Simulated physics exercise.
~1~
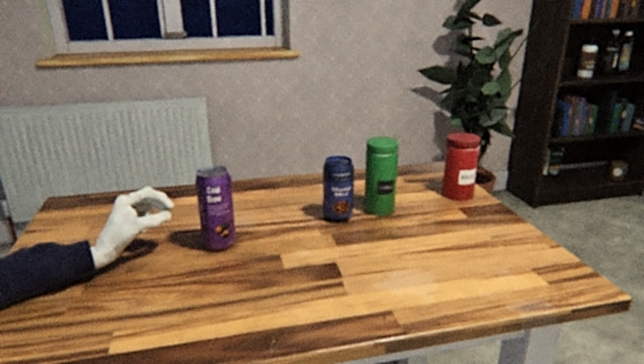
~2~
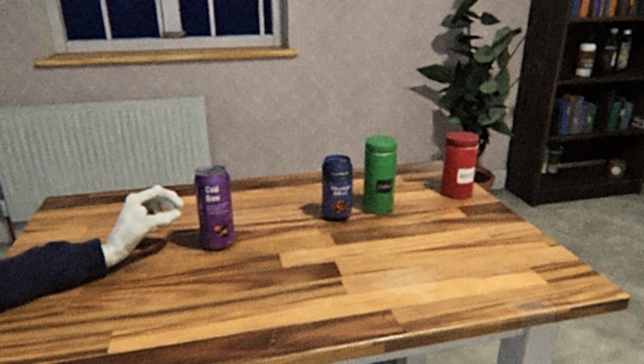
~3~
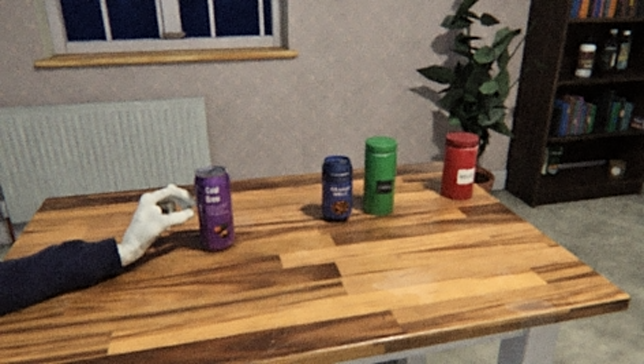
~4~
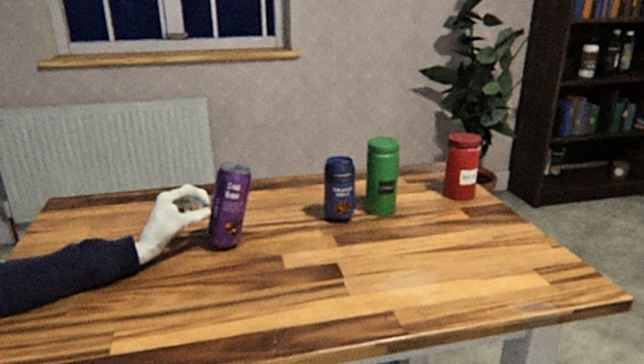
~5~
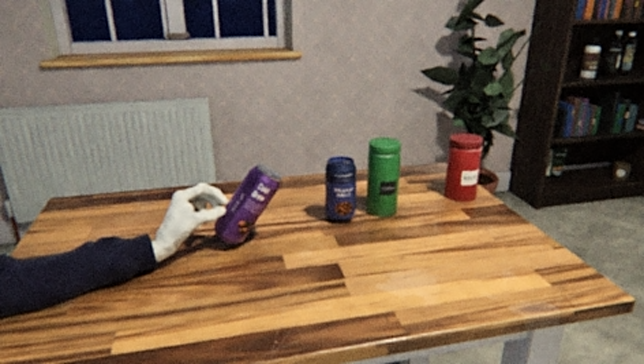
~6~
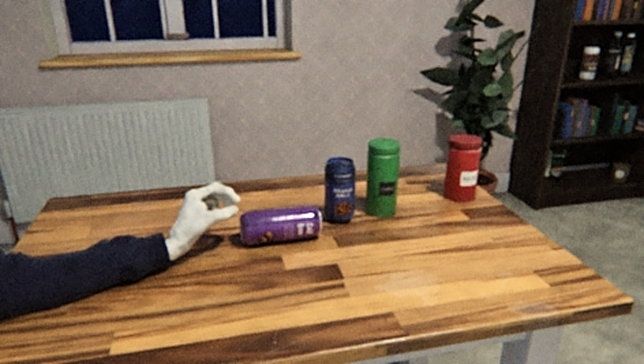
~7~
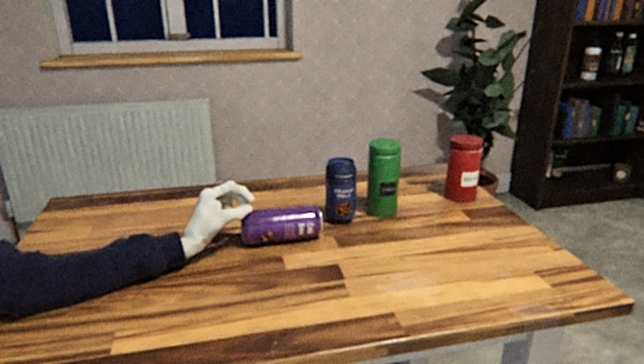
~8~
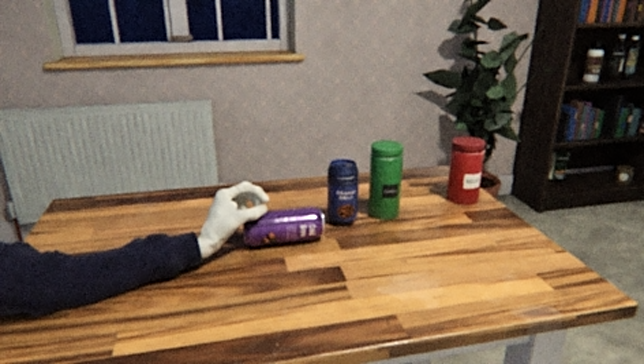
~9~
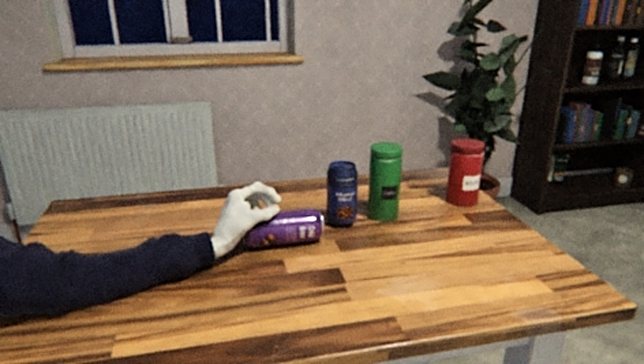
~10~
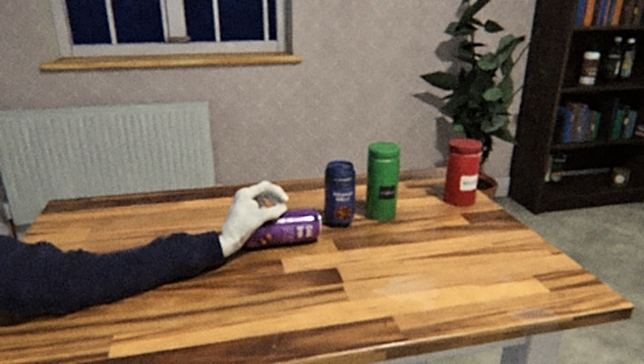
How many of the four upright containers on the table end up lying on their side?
Only one of them, the purple can, ends up lying on its side.
